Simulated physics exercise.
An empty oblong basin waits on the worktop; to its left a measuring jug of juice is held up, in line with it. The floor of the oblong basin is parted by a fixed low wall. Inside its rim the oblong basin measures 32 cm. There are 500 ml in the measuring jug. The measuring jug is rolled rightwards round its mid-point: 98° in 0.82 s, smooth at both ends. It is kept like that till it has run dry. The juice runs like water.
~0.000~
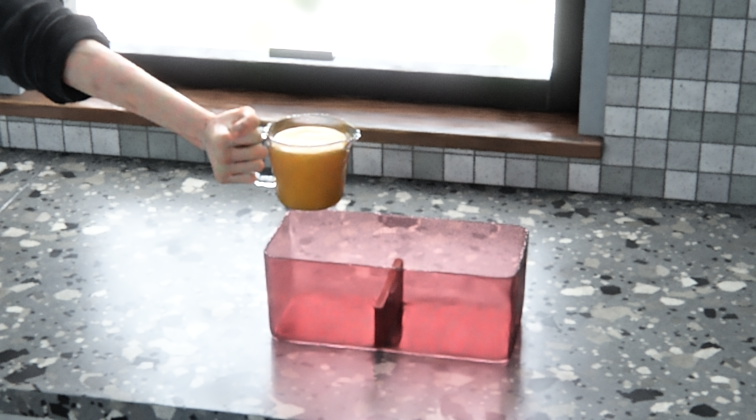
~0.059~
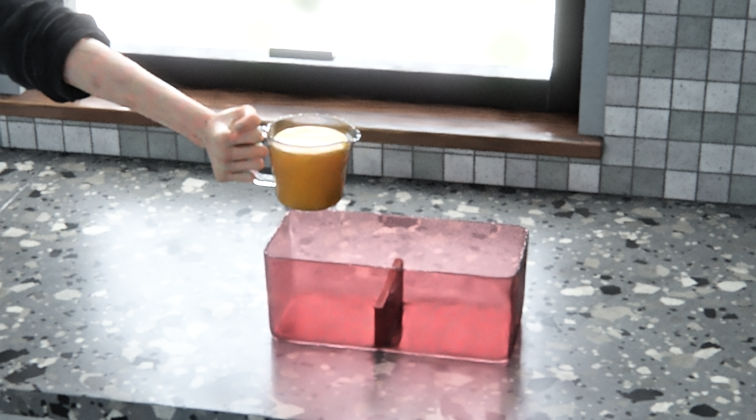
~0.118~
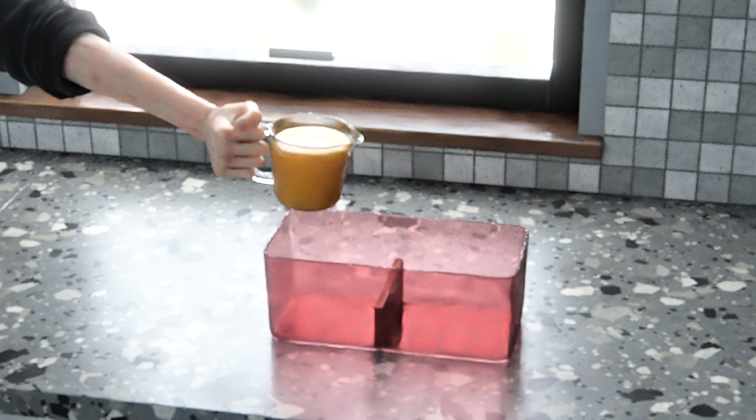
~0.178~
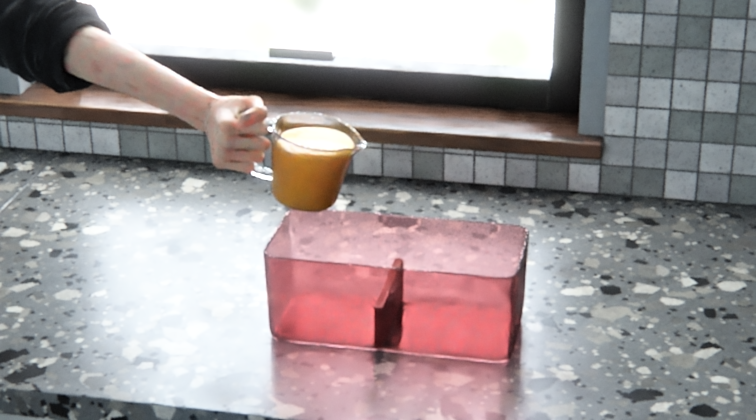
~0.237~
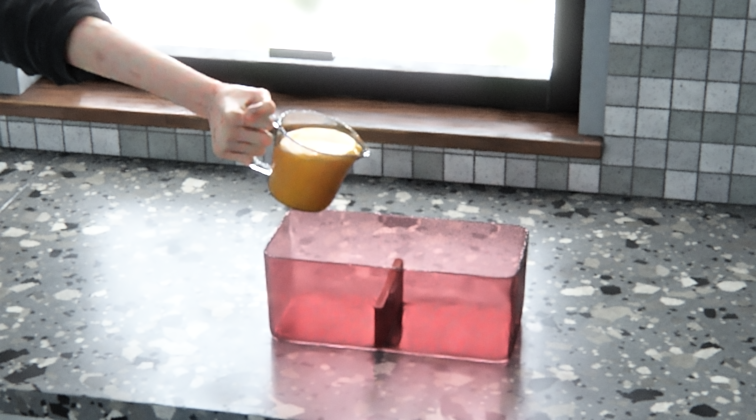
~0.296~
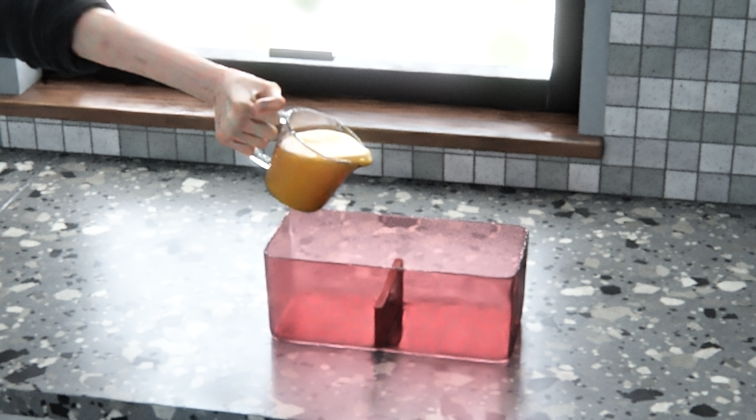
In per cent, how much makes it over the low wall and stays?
About 70 per cent.
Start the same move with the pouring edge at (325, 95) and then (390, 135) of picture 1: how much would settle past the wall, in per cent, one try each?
In turn about 20 and 100 per cent.
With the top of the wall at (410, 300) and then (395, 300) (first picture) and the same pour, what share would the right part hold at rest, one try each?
In turn about 30 and 70 per cent.
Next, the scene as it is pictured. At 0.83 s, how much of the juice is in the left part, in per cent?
Near 18 in a hundred.
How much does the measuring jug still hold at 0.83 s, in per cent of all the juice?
Some 10 per cent.
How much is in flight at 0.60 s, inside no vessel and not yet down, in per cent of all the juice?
Near 20 in a hundred.
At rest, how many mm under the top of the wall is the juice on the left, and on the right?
Left about 52 mm, right about 44 mm.
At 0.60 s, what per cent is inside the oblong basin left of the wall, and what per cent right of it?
Near 1 on the left, 26 on the right.
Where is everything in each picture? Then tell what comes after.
In the first frame, it leans 0°; its right rim is at (360, 135); the juice meets the walls at (273, 137) and (349, 143); the oblong basin's rim runs from (276, 232) to (523, 253); the wall's top is at (389, 283).
In the second frame, it leans 1°; its right rim is at (361, 136); the juice meets the walls at (273, 136) and (350, 143).
In the third frame, it leans 5°; its right rim is at (363, 140); the juice meets the walls at (274, 136) and (352, 144).
In the fourth frame, it leans 11°; its right rim is at (366, 146); the juice meets the walls at (277, 137) and (356, 145).
In the fifth frame, it leans 19°; its right rim is at (368, 153); the juice meets the walls at (279, 139) and (362, 146).
In the sixth frame, it leans 28°; its right rim is at (370, 163); the juice meets the walls at (280, 143) and (368, 155); 2 per cent is over the edge.
After 0.60 s the tilt is 82° and 52 per cent is still to pour, 1 is left of the wall and 27 right of it.
After 0.83 s the tilt is 98° and 11 per cent is still to pour, 17 is left of the wall and 66 right of it.
After 1.06 s the tilt is 98° and 1 per cent is still to pour, 28 is left of the wall and 70 right of it.
After 1.32 s the tilt is 98° and 0 per cent is still to pour, 29 is left of the wall and 70 right of it.
In the end 29 per cent lies left of the wall, 70 right of it and 1 outside.
